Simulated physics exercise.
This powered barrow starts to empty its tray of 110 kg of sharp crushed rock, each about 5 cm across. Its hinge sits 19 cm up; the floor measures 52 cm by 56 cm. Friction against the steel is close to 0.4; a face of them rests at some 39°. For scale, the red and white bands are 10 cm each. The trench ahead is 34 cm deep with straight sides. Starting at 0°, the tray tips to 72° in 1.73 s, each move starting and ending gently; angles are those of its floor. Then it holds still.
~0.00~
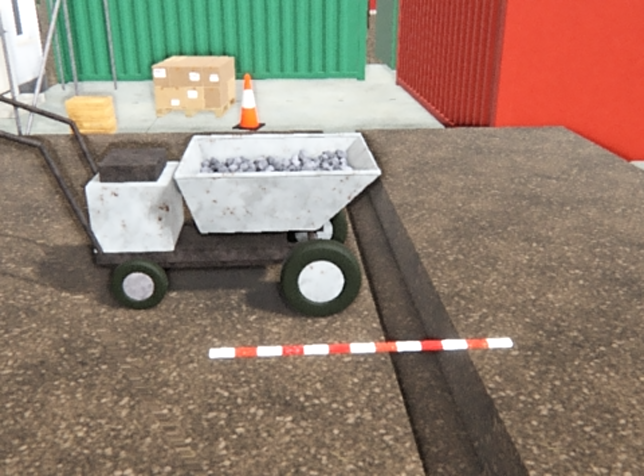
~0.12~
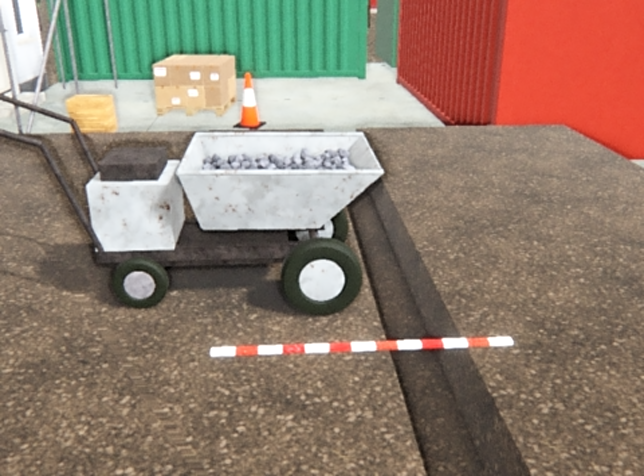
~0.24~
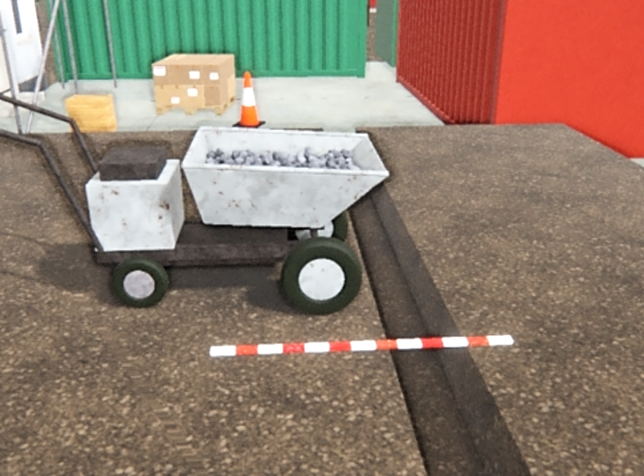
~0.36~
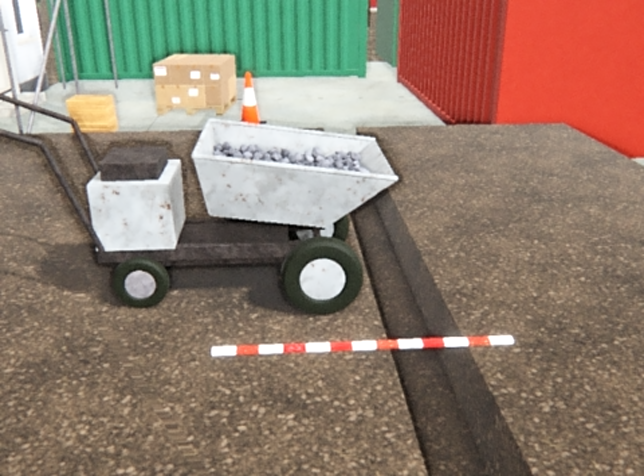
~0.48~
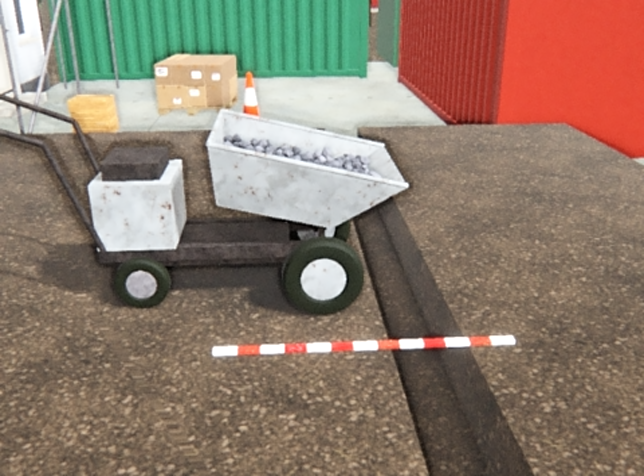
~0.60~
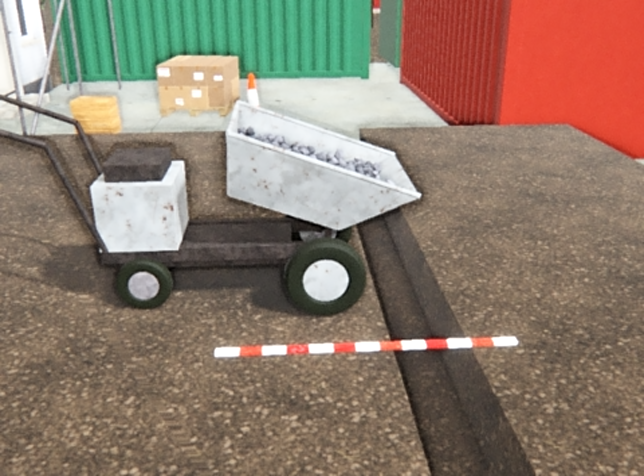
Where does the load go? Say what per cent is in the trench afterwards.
Roughly 7 per cent ends in the trench.
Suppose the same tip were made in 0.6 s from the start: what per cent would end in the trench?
It would be near 10 per cent.
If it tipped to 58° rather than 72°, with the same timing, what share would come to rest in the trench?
Then about 15 per cent.
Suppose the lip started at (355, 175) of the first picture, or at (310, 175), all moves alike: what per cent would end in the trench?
First some 70, then 100 per cent.
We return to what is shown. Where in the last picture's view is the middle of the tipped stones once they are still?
Their middle is at about (471, 273).
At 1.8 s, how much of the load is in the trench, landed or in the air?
About 0 per cent by then.
After 1.3 s the floor is at 61°; 100 % in the tray; the foremost stones are at (428, 237).
After 1.8 s the floor is at 72°; 64 % in the tray, 2 % in the trench, 34 % past the trench; the foremost stones are at (518, 283).
After 2.2 s the floor is at 72°; 39 % in the tray, 5 % in the trench, 56 % past the trench; the foremost stones are at (555, 279).
After 4.1 s the floor is at 72°; 36 % in the tray, 7 % in the trench, 57 % past the trench; the foremost stones are at (561, 282).
